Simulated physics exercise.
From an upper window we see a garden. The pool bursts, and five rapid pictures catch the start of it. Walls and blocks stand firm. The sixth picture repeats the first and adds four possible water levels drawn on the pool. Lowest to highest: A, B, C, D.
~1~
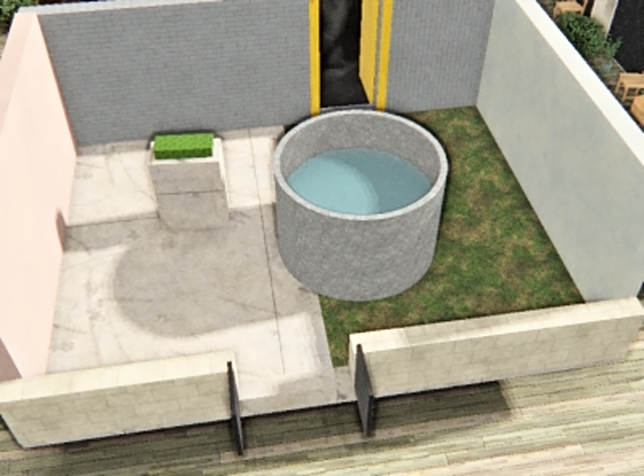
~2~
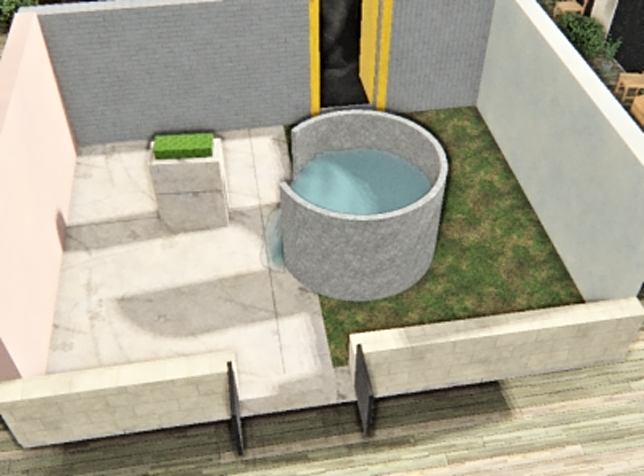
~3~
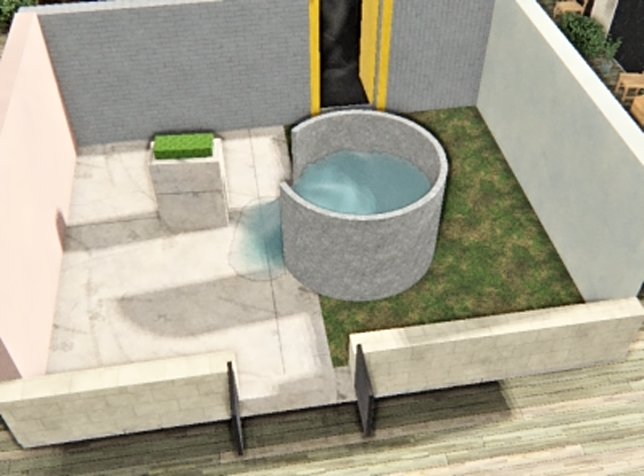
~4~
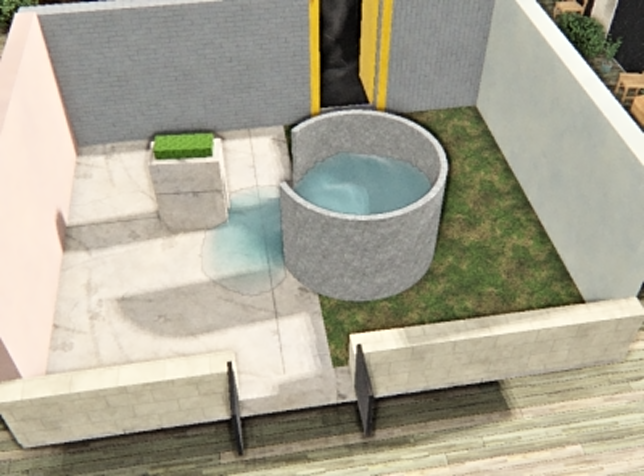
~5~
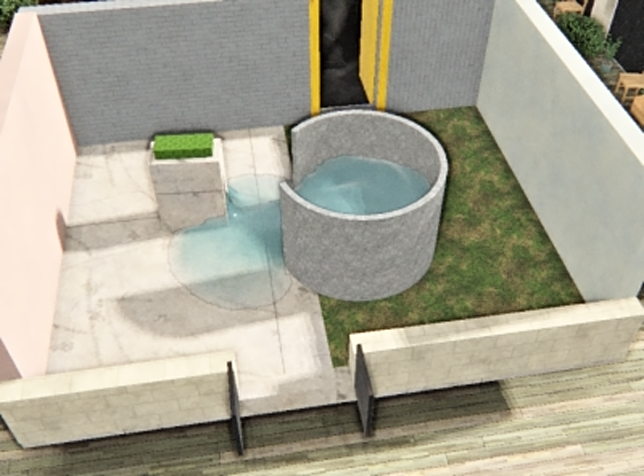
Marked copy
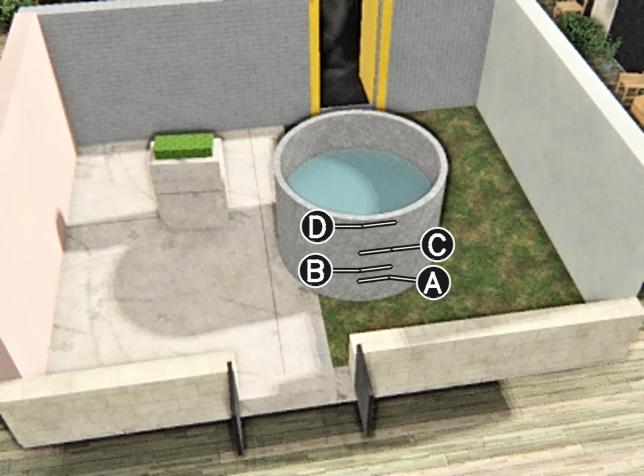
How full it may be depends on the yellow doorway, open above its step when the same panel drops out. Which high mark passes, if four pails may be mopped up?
Line C.
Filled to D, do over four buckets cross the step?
Yes.
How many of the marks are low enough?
Three of them.
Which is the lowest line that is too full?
Line D.
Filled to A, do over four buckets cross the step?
No, that is safe.
On the marked copy, A at (374, 279); B at (375, 268); C at (376, 251); D at (378, 224); from the bottom up A, B, C, D.
For line A, nothing gets over.
For line B, nothing gets over.
For line C, a bucket or two gets in.
For line D, about 9 bucketfuls get in.
